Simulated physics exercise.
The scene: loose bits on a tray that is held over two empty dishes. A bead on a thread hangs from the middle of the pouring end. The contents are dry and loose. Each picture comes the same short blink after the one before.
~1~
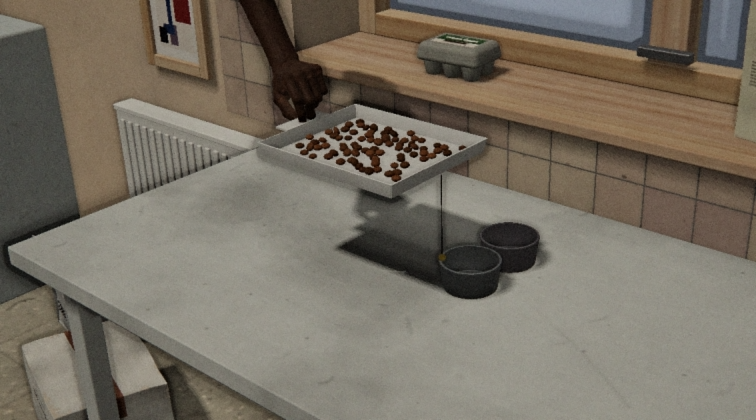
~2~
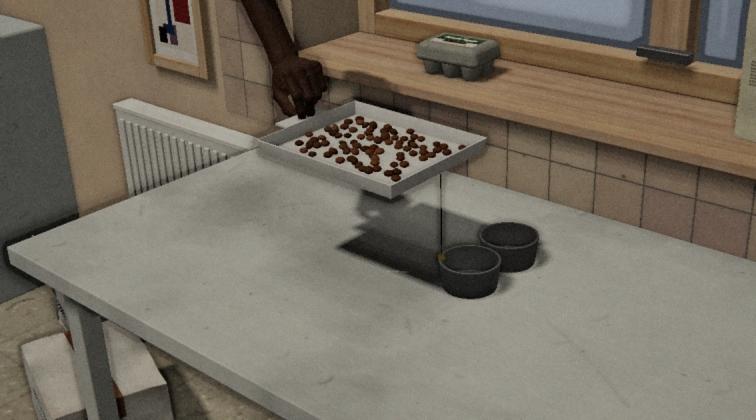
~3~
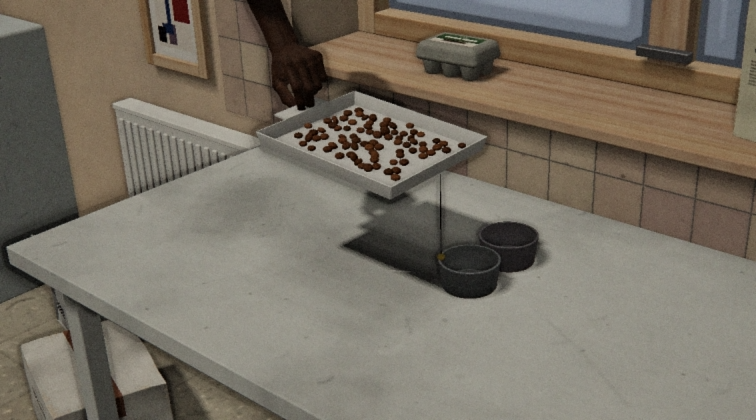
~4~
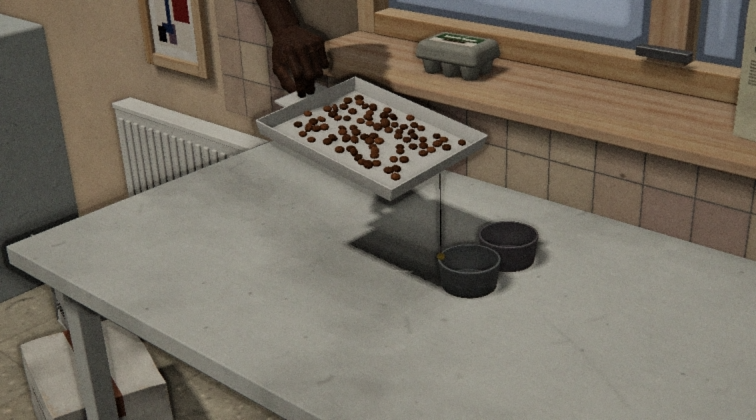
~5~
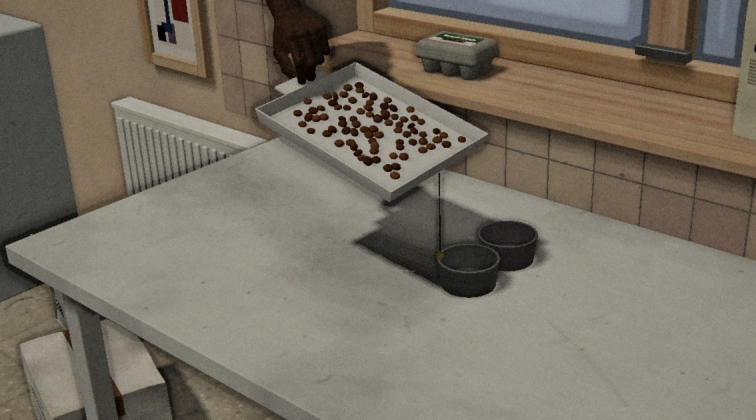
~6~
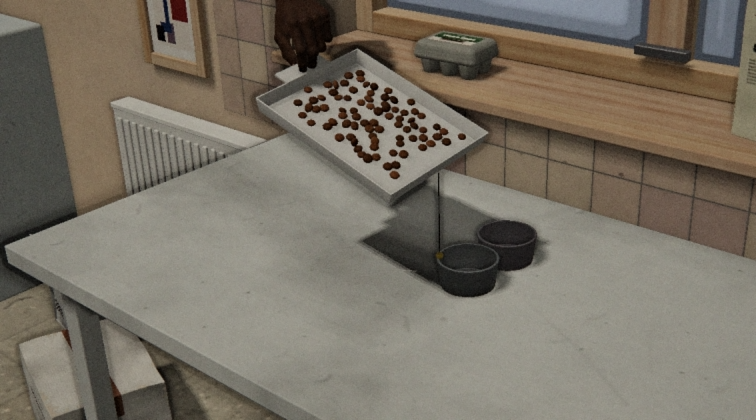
A hand tilts a tray of small brown pieces above two dark empty dishes.
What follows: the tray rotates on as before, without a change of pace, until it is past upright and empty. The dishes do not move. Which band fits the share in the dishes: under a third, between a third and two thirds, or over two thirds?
Caught overall: Less than a third.
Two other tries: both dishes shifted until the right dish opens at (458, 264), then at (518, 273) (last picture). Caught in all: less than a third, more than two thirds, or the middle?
First one to two thirds, then below one third.
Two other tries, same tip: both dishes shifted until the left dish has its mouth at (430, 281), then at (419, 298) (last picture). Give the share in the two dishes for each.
In turn 40 and 70 in a hundred.
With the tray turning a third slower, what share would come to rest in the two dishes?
Near 0 %.
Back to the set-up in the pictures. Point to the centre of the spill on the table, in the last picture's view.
Around (439, 326).
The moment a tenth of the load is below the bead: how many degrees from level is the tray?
Around 80° of tilt.
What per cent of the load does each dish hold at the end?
Left dish: 0 %, right dish: 0 %.
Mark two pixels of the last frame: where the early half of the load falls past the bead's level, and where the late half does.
At about (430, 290), then at (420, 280).
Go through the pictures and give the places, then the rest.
The first frame shows corners of the pouring end at (391, 183) and (483, 138), level; middle of the load at (378, 142), bits of dog kibble; left dish at (495, 279); right dish at (533, 253); bead on its thread at (442, 257).
The second frame shows corners of the pouring end at (391, 183) and (482, 138), level; middle of the load at (378, 140).
The third frame shows corners of the pouring end at (391, 185) and (482, 137), tipped barely, lowest at the left corner; middle of the load at (377, 135).
The fourth frame shows corners of the pouring end at (391, 187) and (483, 135), tipped a little, lowest at the left corner; middle of the load at (374, 136).
The fifth frame shows corners of the pouring end at (391, 189) and (483, 133), tipped clearly, lowest at the left corner; middle of the load at (374, 129).
The sixth frame shows corners of the pouring end at (391, 191) and (484, 132), tipped clearly, lowest at the left corner; middle of the load at (374, 123); left dish at (492, 277); right dish at (531, 251).
Soon after the last picture, tray tipped steeply; nearly all on the tray; a stray few in the air.
A little later, tray tipped past a quarter turn; about a quarter on the tray; about half outside both; a small part in the air.
Later still, tray tipped past a quarter turn; all outside both.
At rest, tray tipped past a quarter turn; none in the left dish; none in the right dish; all outside both.
